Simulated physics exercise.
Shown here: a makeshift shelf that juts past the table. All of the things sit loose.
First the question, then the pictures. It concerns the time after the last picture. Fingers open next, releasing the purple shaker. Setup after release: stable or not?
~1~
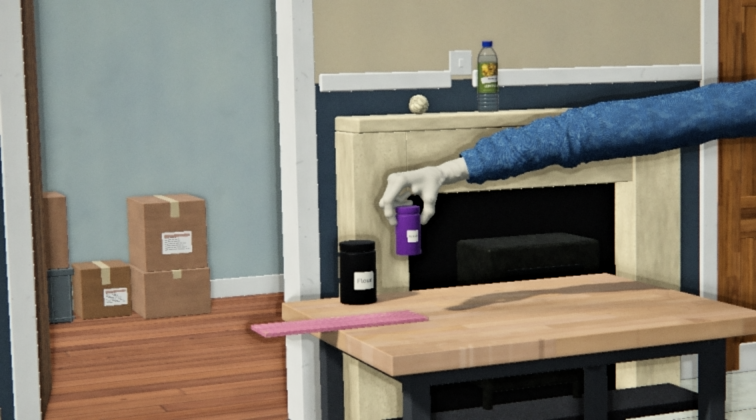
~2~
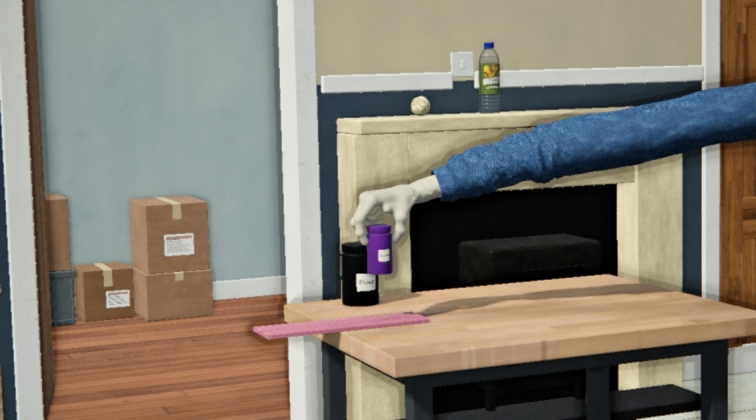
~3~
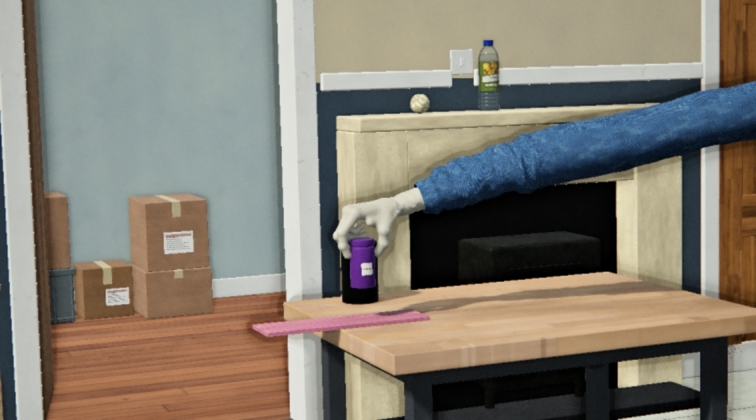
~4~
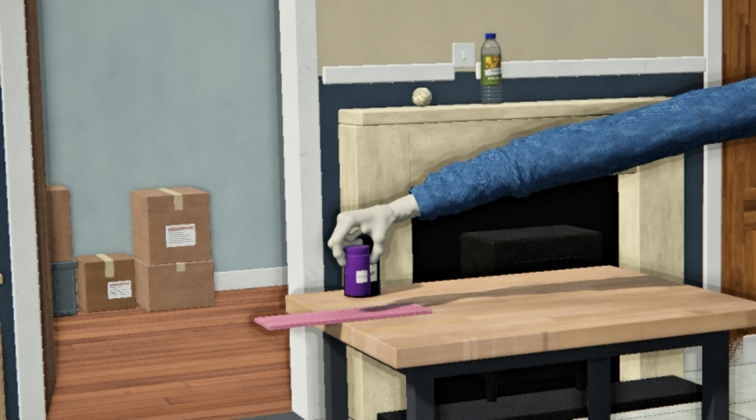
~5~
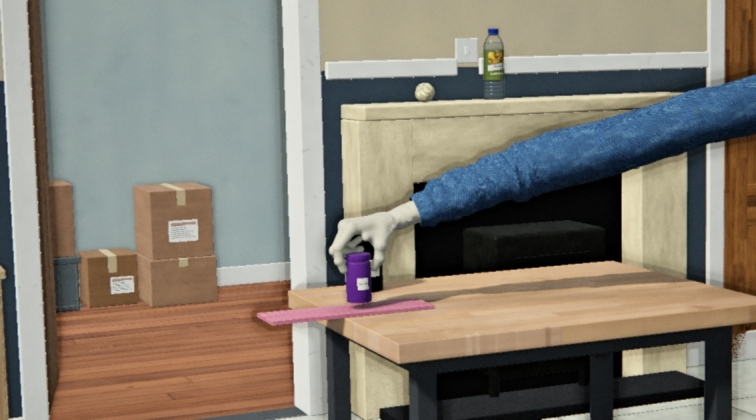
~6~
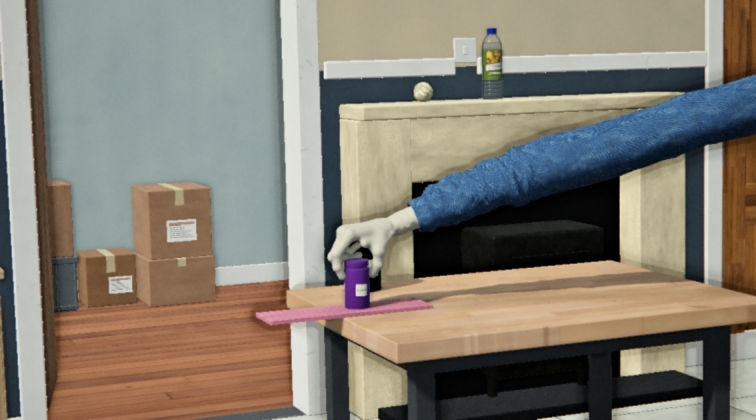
Does not drop.
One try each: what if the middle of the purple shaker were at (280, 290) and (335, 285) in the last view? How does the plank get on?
On the first try it falls; on the second try it remains balanced.
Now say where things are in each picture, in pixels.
Coming down; purple shaker (408, 230); pink plank (340, 323), in the first frame.
Coming down; purple shaker (380, 249); pink plank (343, 325), in the second frame.
Coming down; purple shaker (362, 263); pink plank (342, 323), in the third frame.
Coming down; purple shaker (357, 270); pink plank (344, 316), in the fourth frame.
Coming down; purple shaker (358, 277); pink plank (347, 311), in the fifth frame.
Set down, still held; purple shaker (357, 284); pink plank (345, 311), in the sixth frame.
Then, 0.30 s on from there, no change.
Then, 0.70 s on from there, purple shaker resting near (357, 284).
In the end, all 3 unmoved. At the end, from the last picture's camera, purple shaker near (357, 284). The plank holds.
